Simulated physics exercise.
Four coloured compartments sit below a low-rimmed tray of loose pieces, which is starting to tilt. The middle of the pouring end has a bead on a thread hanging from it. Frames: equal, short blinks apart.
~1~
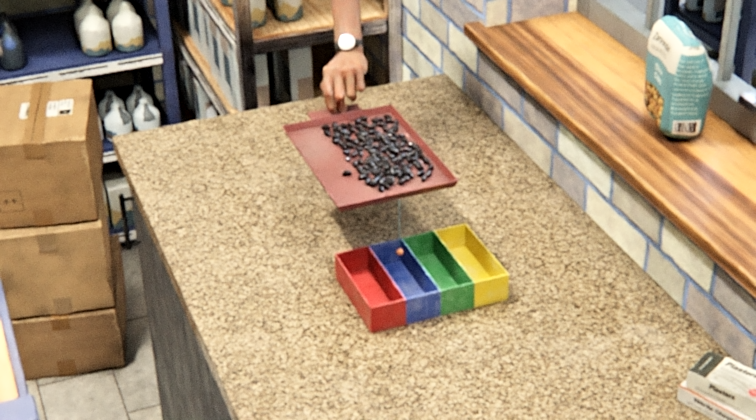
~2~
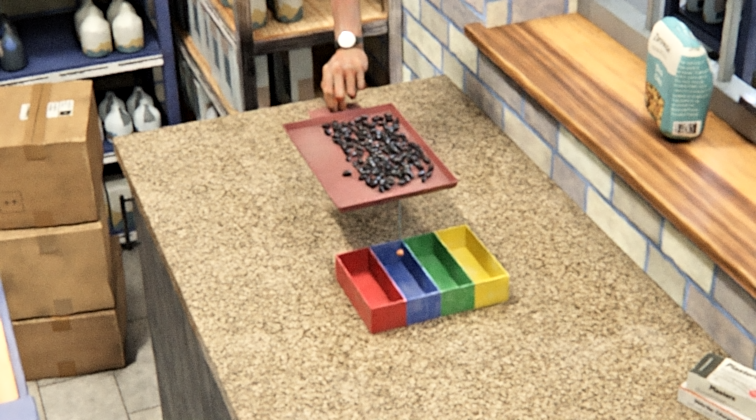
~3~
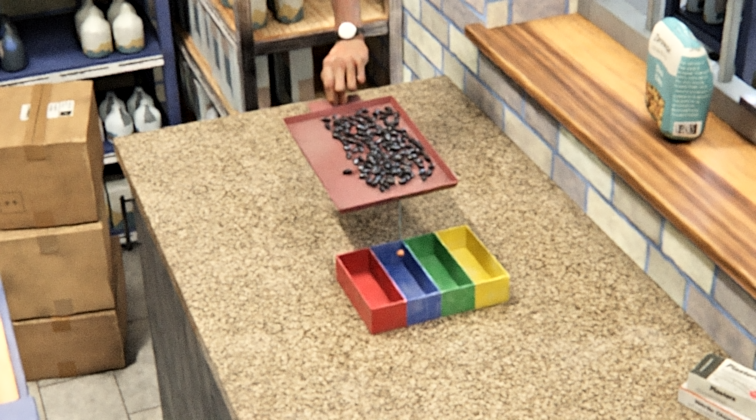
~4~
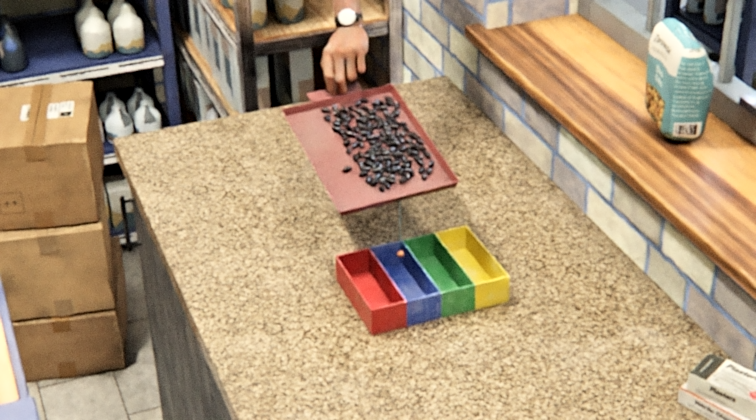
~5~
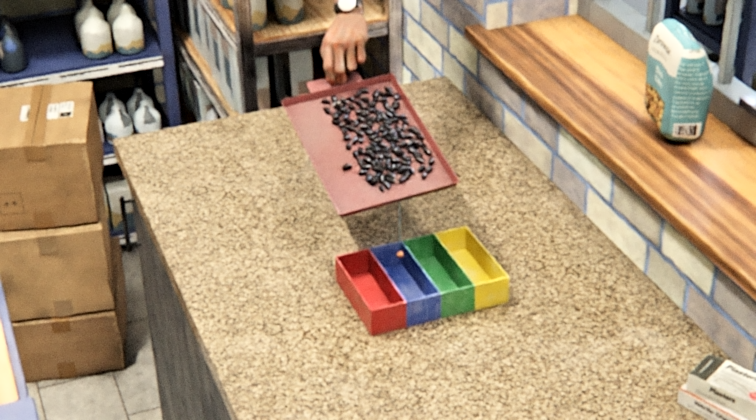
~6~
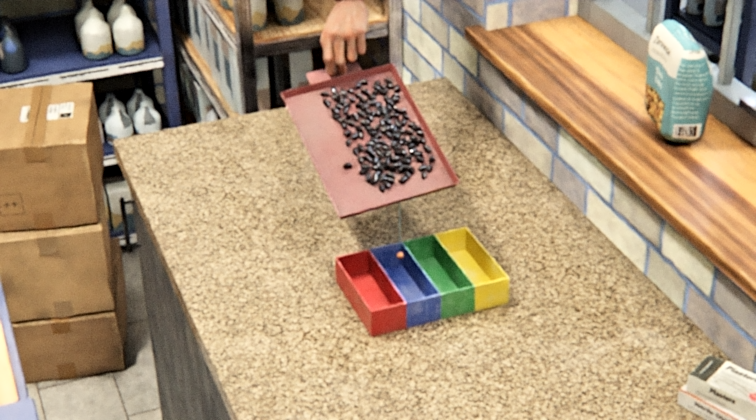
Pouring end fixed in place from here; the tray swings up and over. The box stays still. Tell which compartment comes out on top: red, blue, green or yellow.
It is red that comes out on top.
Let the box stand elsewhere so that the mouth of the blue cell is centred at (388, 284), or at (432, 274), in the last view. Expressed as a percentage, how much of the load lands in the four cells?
Try 1: Some 90 %; try 2: Some 40 %.
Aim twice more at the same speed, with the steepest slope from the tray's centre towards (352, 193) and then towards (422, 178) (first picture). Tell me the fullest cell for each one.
Red, then the yellow cell.
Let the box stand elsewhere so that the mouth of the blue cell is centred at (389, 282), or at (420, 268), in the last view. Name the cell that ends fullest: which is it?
So it's that red cell for the first shift and that red cell for the second.
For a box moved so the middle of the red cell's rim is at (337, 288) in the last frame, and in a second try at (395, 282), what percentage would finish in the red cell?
That makes 30 per cent, followed by 20 per cent.
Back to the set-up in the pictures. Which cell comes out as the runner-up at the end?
Second place goes to the blue cell.
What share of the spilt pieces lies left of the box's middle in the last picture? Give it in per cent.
It comes out at roughly 100 percent.
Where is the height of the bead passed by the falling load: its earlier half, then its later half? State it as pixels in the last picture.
(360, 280) first, (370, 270) later.
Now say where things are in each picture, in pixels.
Corners of the pouring end near (340, 204) and (455, 179), level; middle of the load near (378, 154), black beans; bead on its thread near (400, 252); red cell near (388, 313); blue cell near (423, 305); green cell near (457, 296); yellow cell near (491, 288), in the first picture.
Corners of the pouring end near (341, 206) and (455, 180), level; middle of the load near (378, 154), in the second picture.
Corners of the pouring end near (341, 207) and (455, 180), tipped barely, lowest at the left corner; middle of the load near (379, 150), in the third picture.
Corners of the pouring end near (341, 209) and (456, 180), tipped a little, lowest at the left corner; middle of the load near (379, 145), in the fourth picture.
Corners of the pouring end near (341, 211) and (455, 180), tipped a little, lowest at the left corner; middle of the load near (378, 141), in the fifth picture.
Corners of the pouring end near (341, 214) and (456, 181), tipped clearly, lowest at the left corner; middle of the load near (378, 137); red cell near (389, 317); blue cell near (424, 308); green cell near (458, 300); yellow cell near (492, 292), in the sixth picture.
Shortly afterwards, tray tipped steeply; the bulk on the tray; only a few in the red cell; near a quarter falling or outside the box.
Next, tray tipped past a quarter turn; only a few on the tray; near a third in the red cell; a little in the blue cell; a little in the green cell; near half falling or outside the box.
Some moments later, tray tipped past a quarter turn; near a third in the red cell; near a quarter in the blue cell; a little in the green cell; near a third falling or outside the box.
In the end, tray tipped past a quarter turn; near a third in the red cell; near a quarter in the blue cell; a little in the green cell; none at all in the yellow cell; near a third outside the box.
